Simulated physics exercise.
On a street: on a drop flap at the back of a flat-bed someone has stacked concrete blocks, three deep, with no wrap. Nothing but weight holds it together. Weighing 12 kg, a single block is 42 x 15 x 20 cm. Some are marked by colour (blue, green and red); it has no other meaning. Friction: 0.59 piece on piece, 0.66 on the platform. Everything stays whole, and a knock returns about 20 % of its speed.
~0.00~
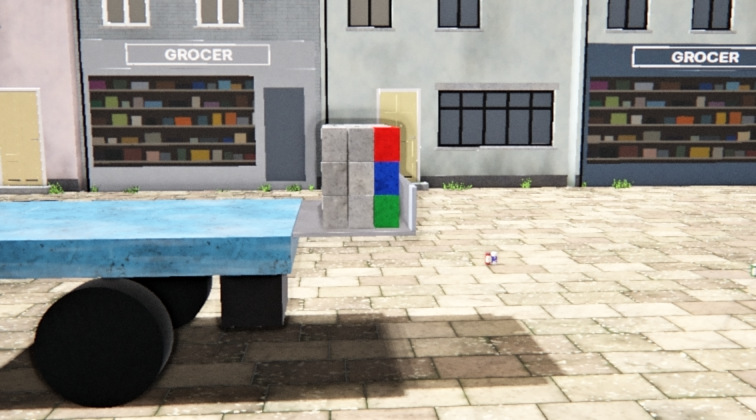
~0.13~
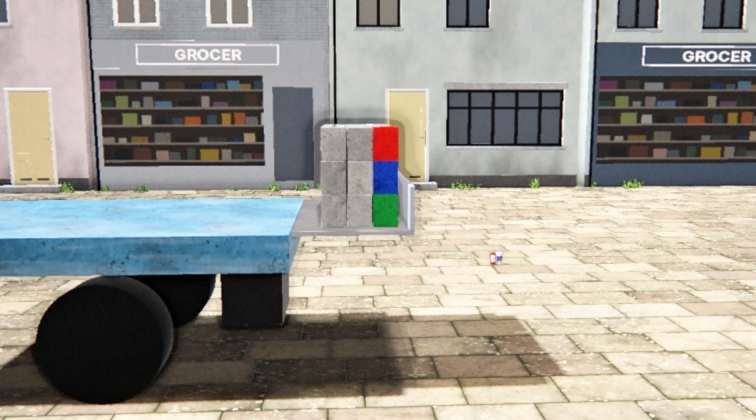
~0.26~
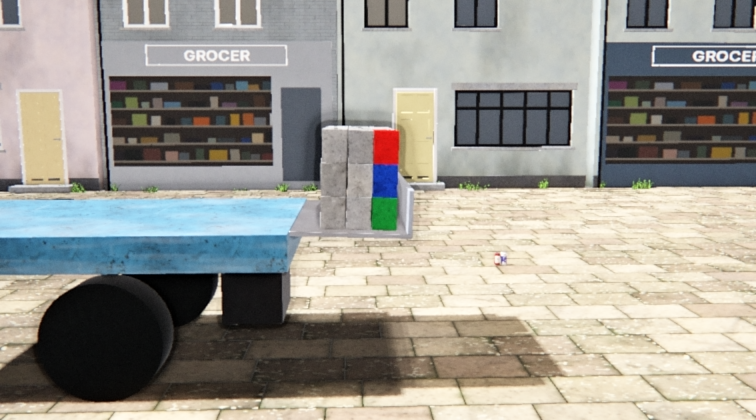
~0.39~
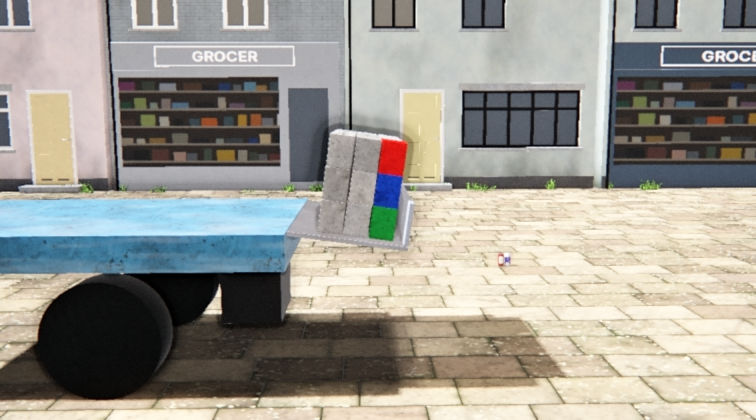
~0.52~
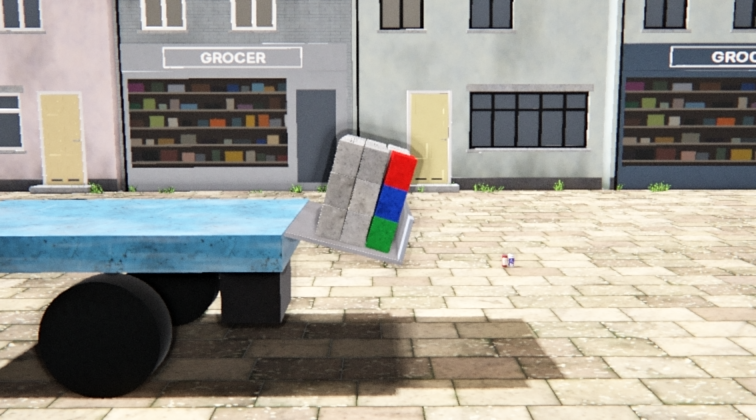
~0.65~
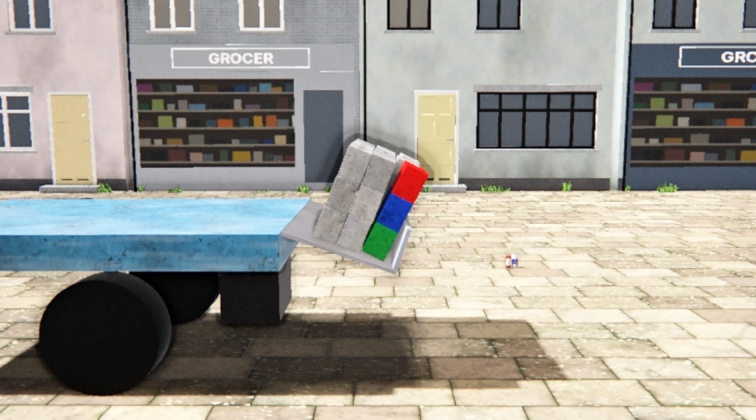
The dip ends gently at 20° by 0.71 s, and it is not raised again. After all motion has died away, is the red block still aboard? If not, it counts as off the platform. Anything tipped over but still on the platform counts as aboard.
No.
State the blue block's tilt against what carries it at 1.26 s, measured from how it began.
About 20°.
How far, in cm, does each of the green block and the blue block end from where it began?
Green ends up 20 cm away; blue ends up 30 cm away.
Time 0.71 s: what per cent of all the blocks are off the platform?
0 percent by then.
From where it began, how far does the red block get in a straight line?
Net straight-line distance: Approx. 155 cm.
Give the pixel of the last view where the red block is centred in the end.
It ends up at about (475, 364) in the last picture.
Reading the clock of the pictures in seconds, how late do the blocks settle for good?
Around 1.5 s.
After 0.71 s, slope 20°; none of the 27 blocks off the platform, 27 disturbed; red block 13° from how it stood; blue block 13° from how it stood.
After 0.78 s, slope 20°; 2 of the 27 blocks off the platform; red block 23° from how it stood; blue block 19° from how it stood.
After 0.98 s, slope 20°; 3 of the 27 blocks off the platform; red block on its side; blue block 21° from how it stood.
After 1.26 s, slope 20°; 3 of the 27 blocks off the platform; red block on its side; blue block 20° from how it stood.
In the end (1.6 s), slope 20°; 3 of the 27 blocks off the platform; red block on its side; blue block 20° from how it stood; green block 9° from how it stood. From the last view, middles, red block near (475, 364), blue block near (400, 210).
